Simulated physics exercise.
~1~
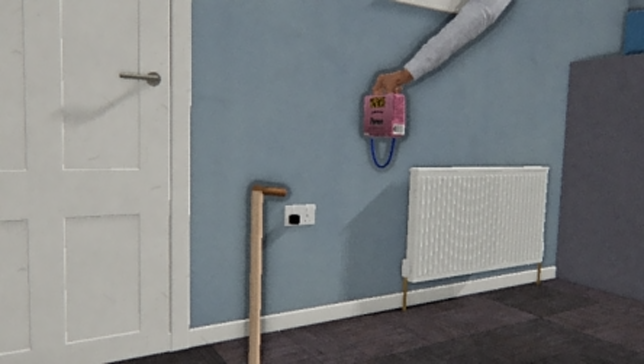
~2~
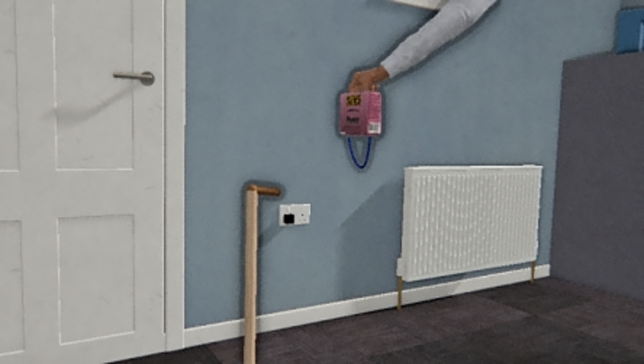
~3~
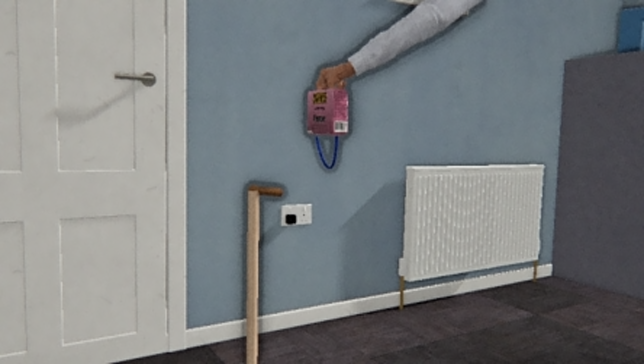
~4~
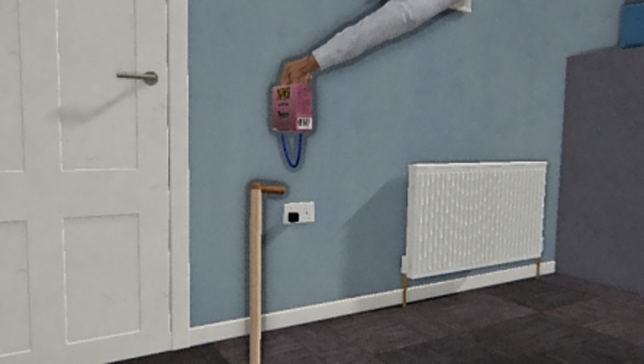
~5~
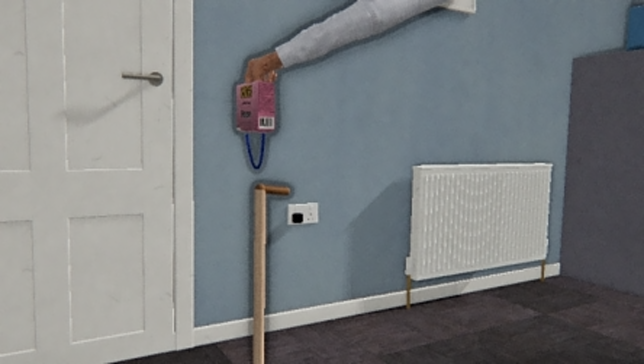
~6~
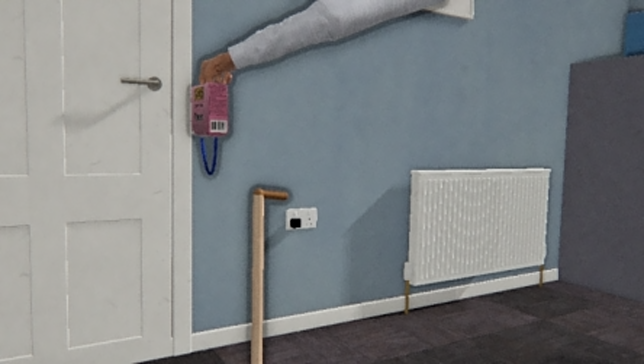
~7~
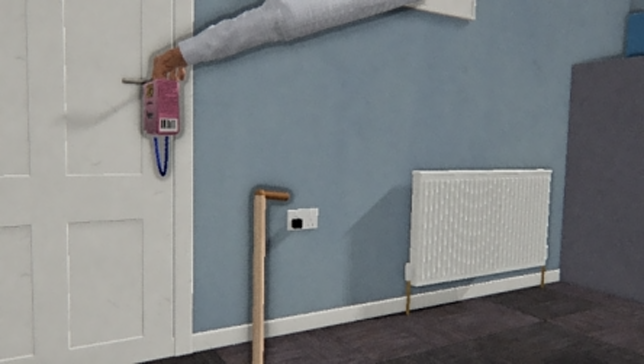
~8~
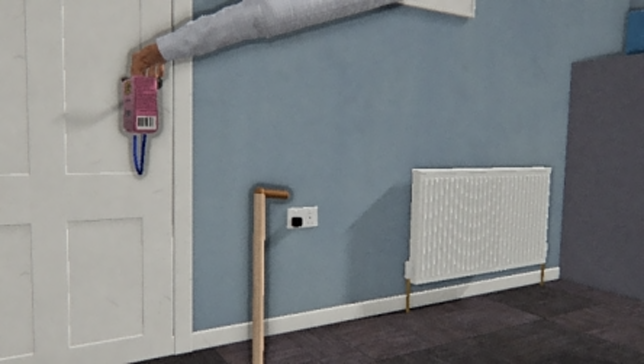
A hand carrying a pink pouch leftward above a wooden post, its blue cord loop passing clear and ending before the white door.
